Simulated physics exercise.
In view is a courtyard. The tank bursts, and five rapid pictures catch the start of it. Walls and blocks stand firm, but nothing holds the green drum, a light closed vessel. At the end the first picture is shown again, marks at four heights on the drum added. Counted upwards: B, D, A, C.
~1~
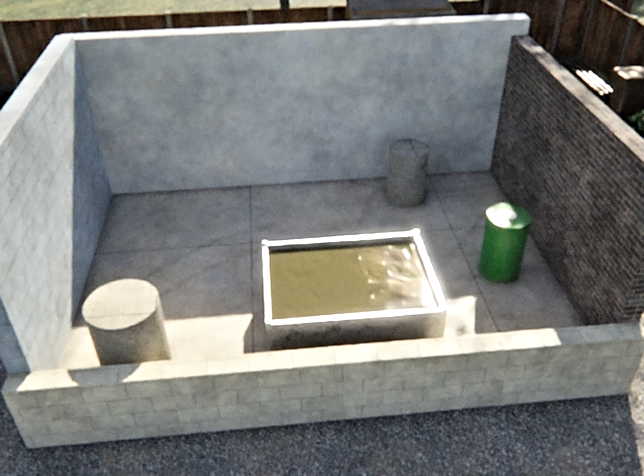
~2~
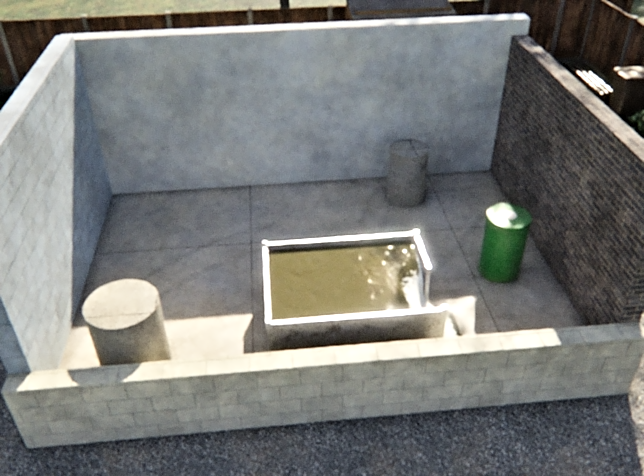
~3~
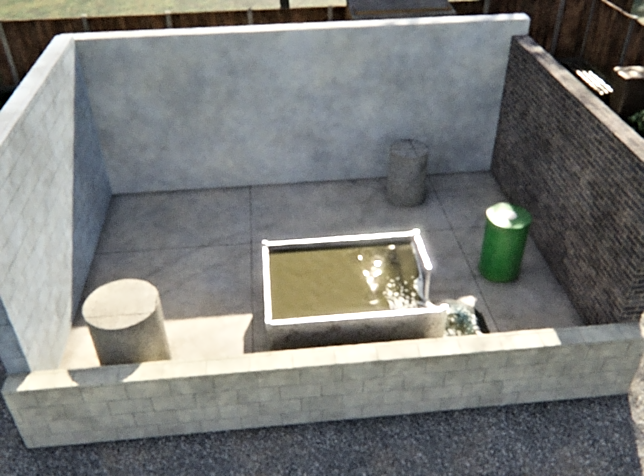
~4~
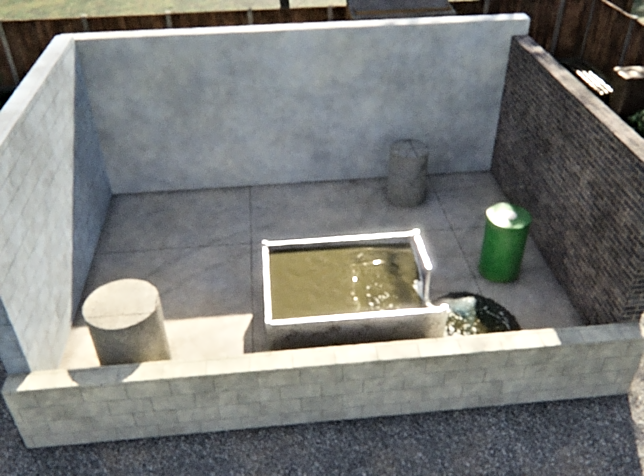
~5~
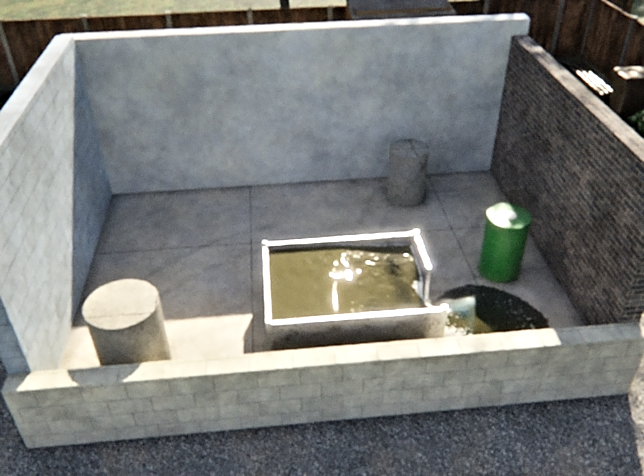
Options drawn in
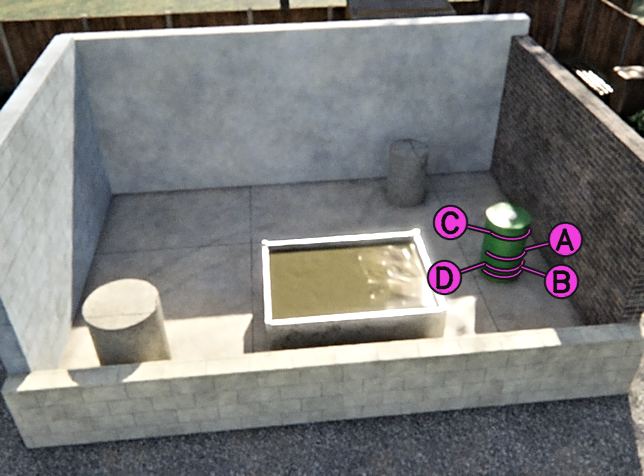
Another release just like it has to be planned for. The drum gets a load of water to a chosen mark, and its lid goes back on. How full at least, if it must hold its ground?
Mark A.
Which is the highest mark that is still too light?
That would be D.
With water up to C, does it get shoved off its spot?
No.
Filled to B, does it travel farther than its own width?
Yes, it does.
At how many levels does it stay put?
Two of the four.
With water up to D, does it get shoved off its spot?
Yes.
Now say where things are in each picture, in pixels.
Lid of the green drum at (509, 215); tank full, its middle at (349, 279), in the first picture.
Water covers 1 % of the ground, mostly out of sight from here, in the second picture.
In the third picture, 3 % of the ground under water, its edge towards the drum at (463, 307).
In the fourth picture, 5 % of the ground under water, its edge towards the drum at (486, 302).
Lid of the green drum at (509, 215); 7 % of the ground under water, its edge towards the drum at (491, 291), in the fifth picture.
In magenta, A at (510, 259); B at (507, 277); C at (514, 239); D at (508, 270); from the bottom up B, D, A, C.
With A, it does not move.
With B, it is pushed about twice its own width away.
With C, it does not move.
With D, it is pushed about its own width away.
